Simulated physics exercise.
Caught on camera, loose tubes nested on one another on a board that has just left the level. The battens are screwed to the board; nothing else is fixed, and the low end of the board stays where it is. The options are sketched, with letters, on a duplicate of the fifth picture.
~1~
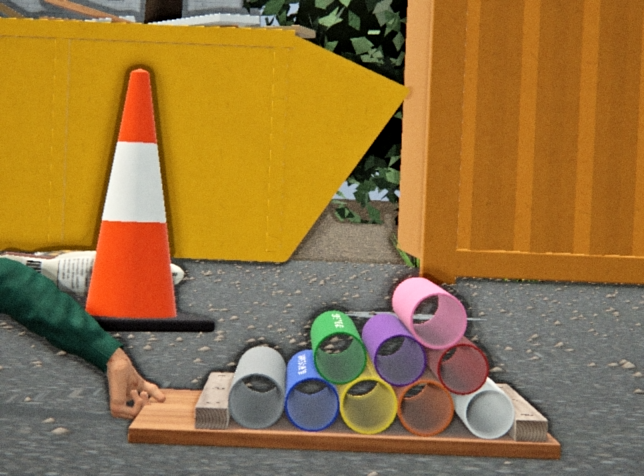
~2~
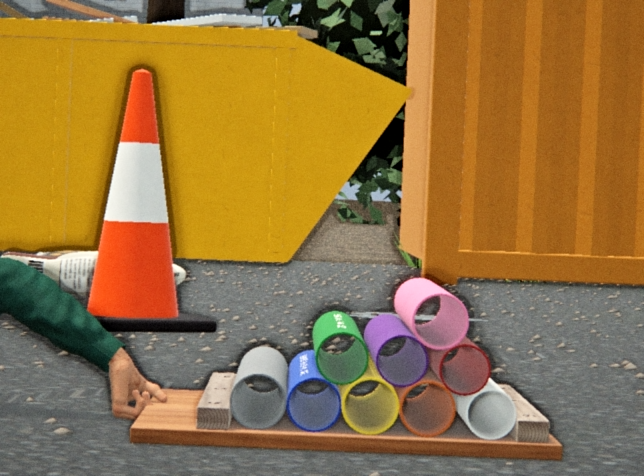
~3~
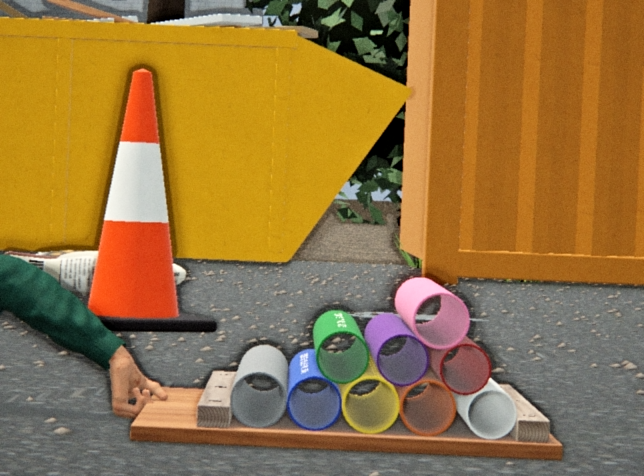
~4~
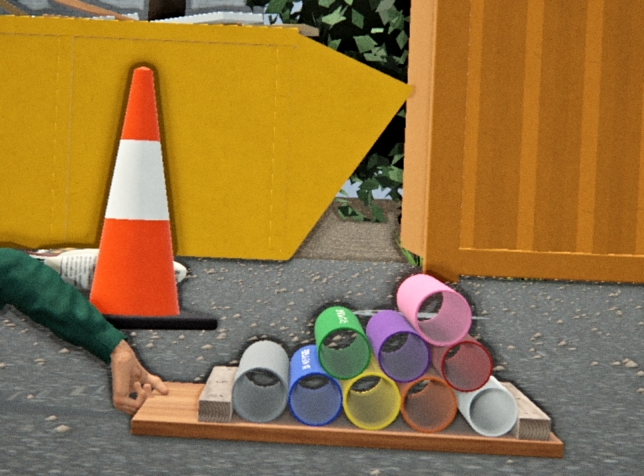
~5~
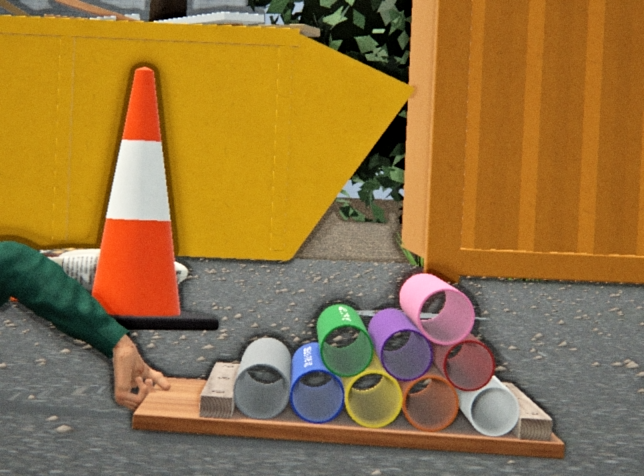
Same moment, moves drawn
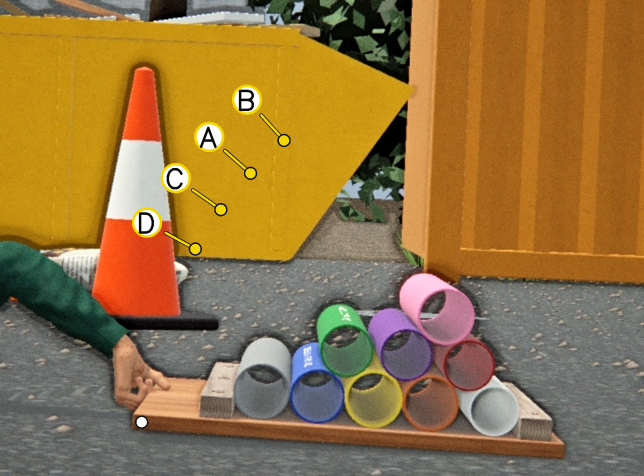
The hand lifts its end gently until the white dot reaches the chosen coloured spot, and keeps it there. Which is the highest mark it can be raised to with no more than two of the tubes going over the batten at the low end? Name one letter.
Up to D.
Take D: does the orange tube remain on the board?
Yes.
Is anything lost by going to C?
Yes.
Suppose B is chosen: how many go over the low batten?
The count is four.
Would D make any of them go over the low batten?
At D: Yes.
On the marked copy, A at (250, 173); B at (284, 141); C at (221, 210); D at (195, 249); the white dot at (142, 422).
Taking D. A third of the way, board at 16°.
Two thirds of the way, board at 26°.
When it is over, board at 26°, two over the low batten (red, pink).
As for the rest, A four over the low batten (red, purple, green, pink); B four over the low batten (red, purple, green, pink); C four over the low batten (red, purple, green, pink).
